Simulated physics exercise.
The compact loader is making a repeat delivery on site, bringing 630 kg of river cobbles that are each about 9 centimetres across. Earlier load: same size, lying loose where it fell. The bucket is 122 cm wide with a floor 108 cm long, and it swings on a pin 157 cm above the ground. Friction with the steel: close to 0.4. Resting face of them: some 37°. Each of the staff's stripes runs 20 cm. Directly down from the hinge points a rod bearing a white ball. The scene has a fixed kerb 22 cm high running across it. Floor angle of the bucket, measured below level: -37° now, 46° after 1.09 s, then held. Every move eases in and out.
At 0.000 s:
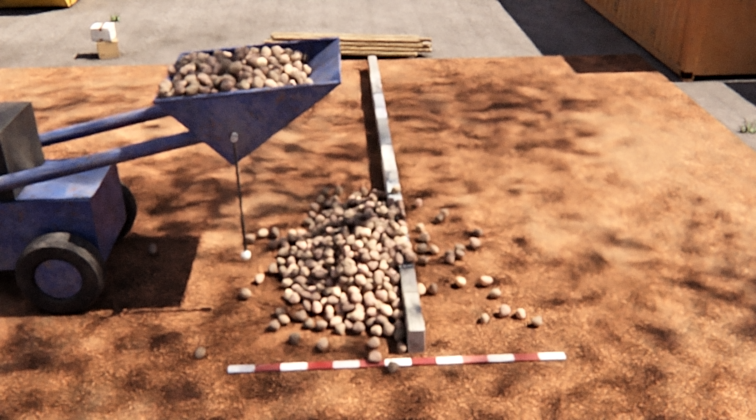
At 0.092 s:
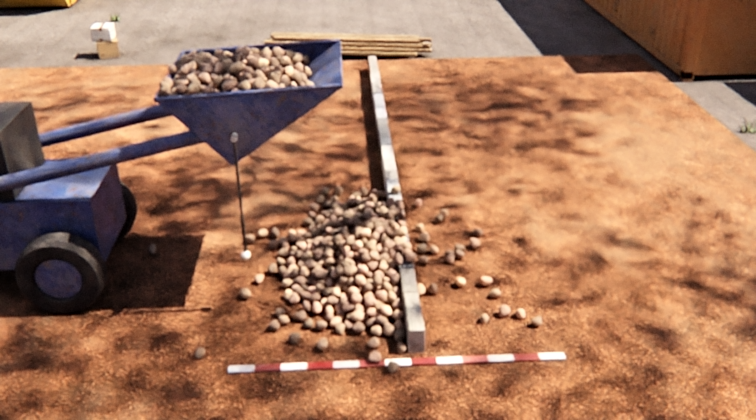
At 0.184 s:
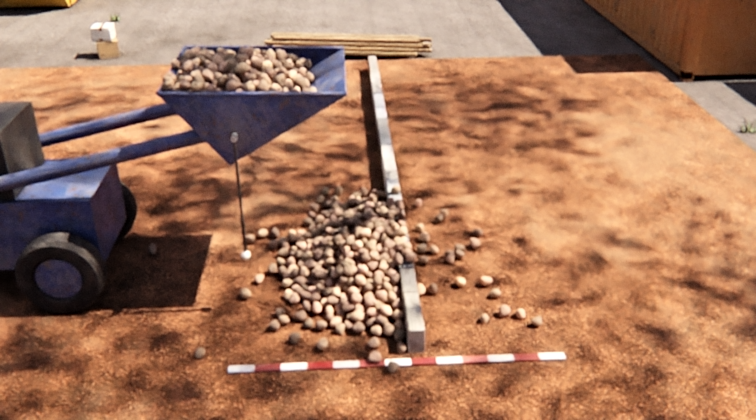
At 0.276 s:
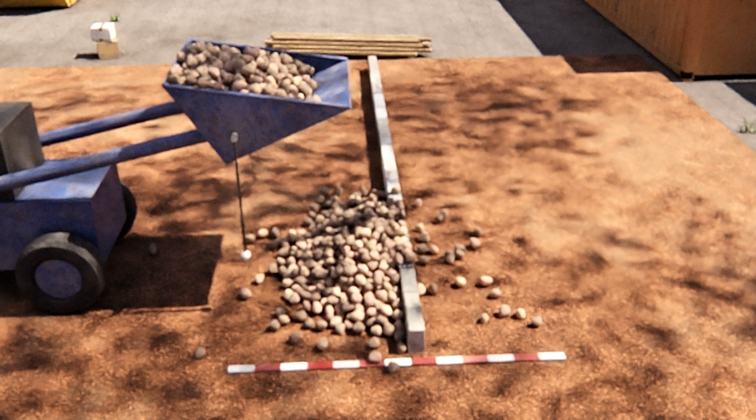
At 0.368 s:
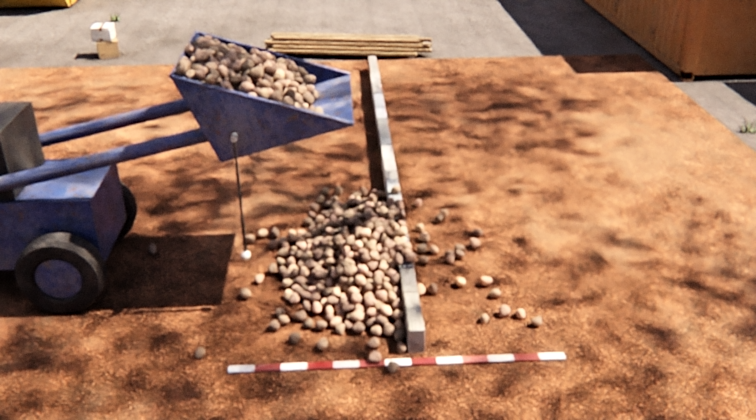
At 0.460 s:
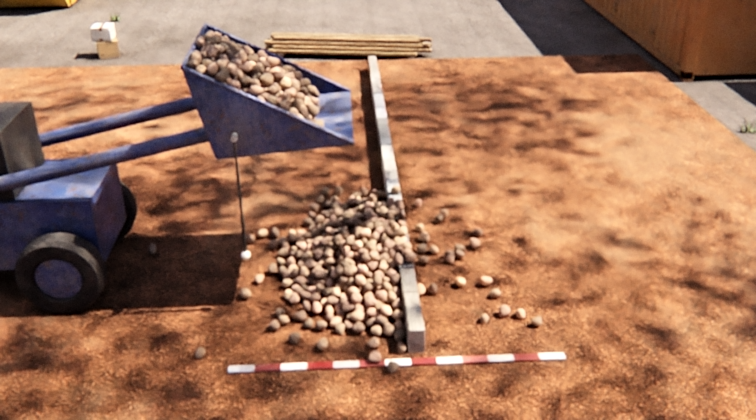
A blue loader tilting its raised bucket of rounded stones forward, the stones shifting inside above a loose pile against a kerb.
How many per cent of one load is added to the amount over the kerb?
About 22 per cent of a load.
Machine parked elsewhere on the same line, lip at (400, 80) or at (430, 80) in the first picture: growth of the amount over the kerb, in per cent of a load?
First some 80, then 95 per cent.
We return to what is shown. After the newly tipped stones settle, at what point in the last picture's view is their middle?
They come to rest centred about (355, 249).
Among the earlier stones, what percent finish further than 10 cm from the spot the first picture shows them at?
Roughly 25 % of them.
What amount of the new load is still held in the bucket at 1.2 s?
It keeps some 45 percent of its load.
After 0.8 s the floor is at 33°; in per cent of one load, 98 in the bucket, 98 on this side of the kerb, 4 over the kerb; the foremost stones are at (497, 287).
After 1.2 s the floor is at 46°; in per cent of one load, 47 in the bucket, 149 on this side of the kerb, 4 over the kerb; the foremost stones are at (497, 287).
After 1.5 s the floor is at 46°; in per cent of one load, 5 in the bucket, 183 on this side of the kerb, 12 over the kerb; the foremost stones are at (497, 287).
After 4.3 s the floor is at 46°; in per cent of one load, 0 in the bucket, 175 on this side of the kerb, 25 over the kerb; the foremost stones are at (554, 227). Net gain over the kerb, 22.
